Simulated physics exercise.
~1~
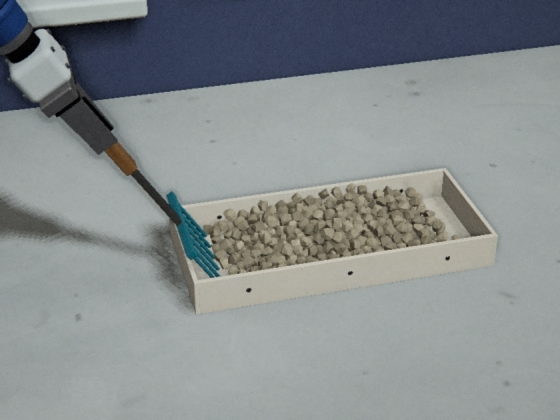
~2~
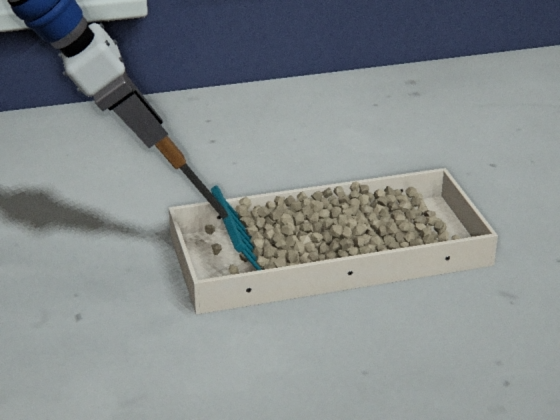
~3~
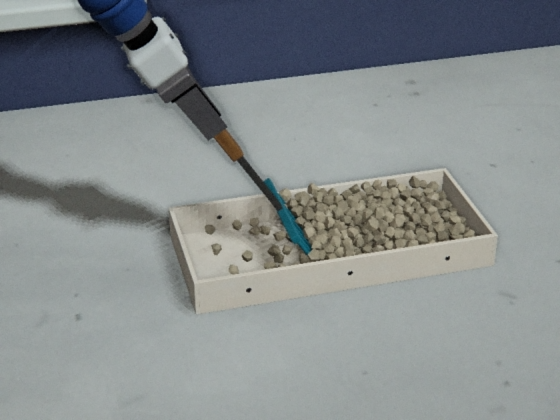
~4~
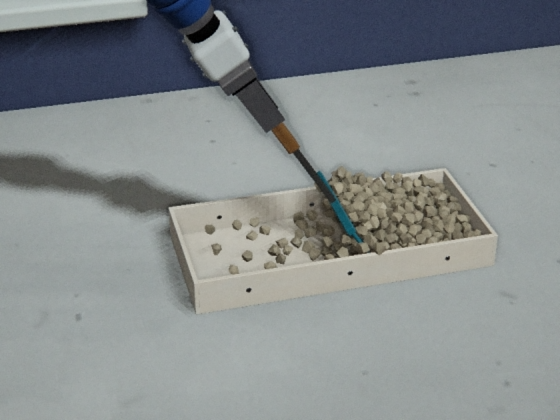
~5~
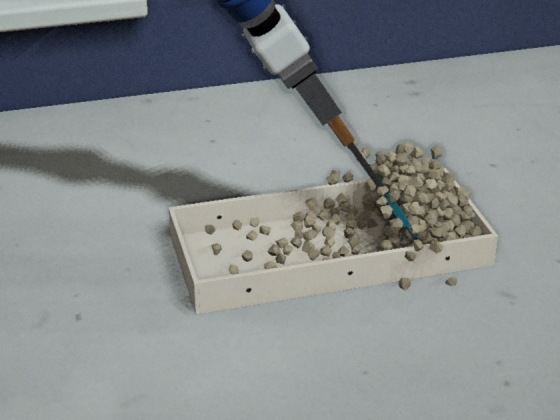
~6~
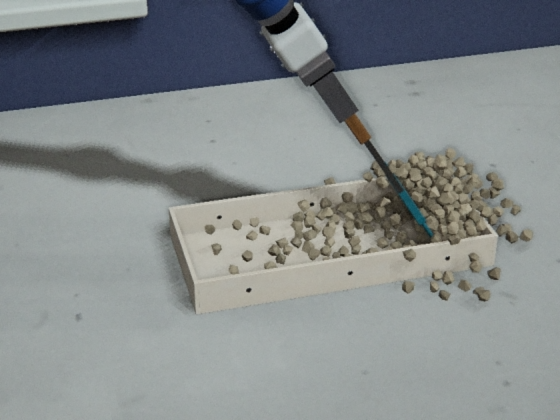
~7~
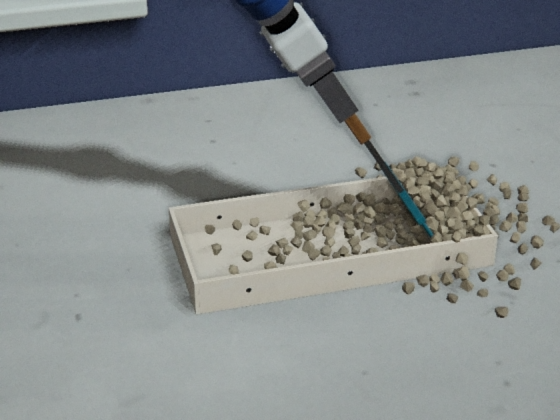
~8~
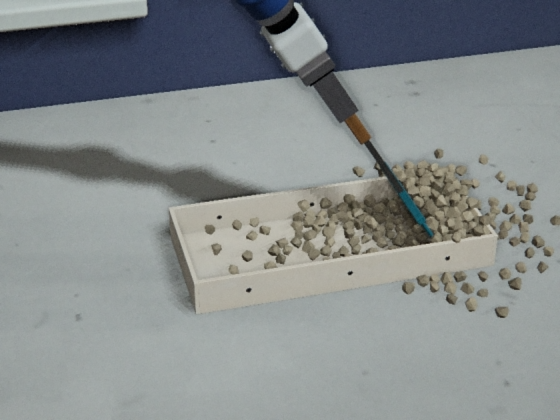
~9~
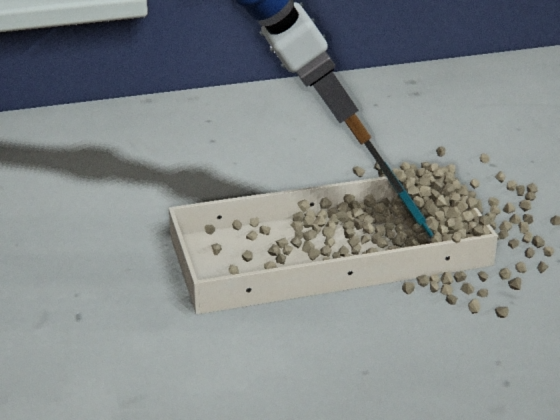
The footage shows a robot arm dragging a teal fork rightward through a shallow, pale tray of small grey-brown pebbles, piling them at the right end until some spill over the edges. The fork stops near that end, with pebbles scattered on the table and most still in the tray.
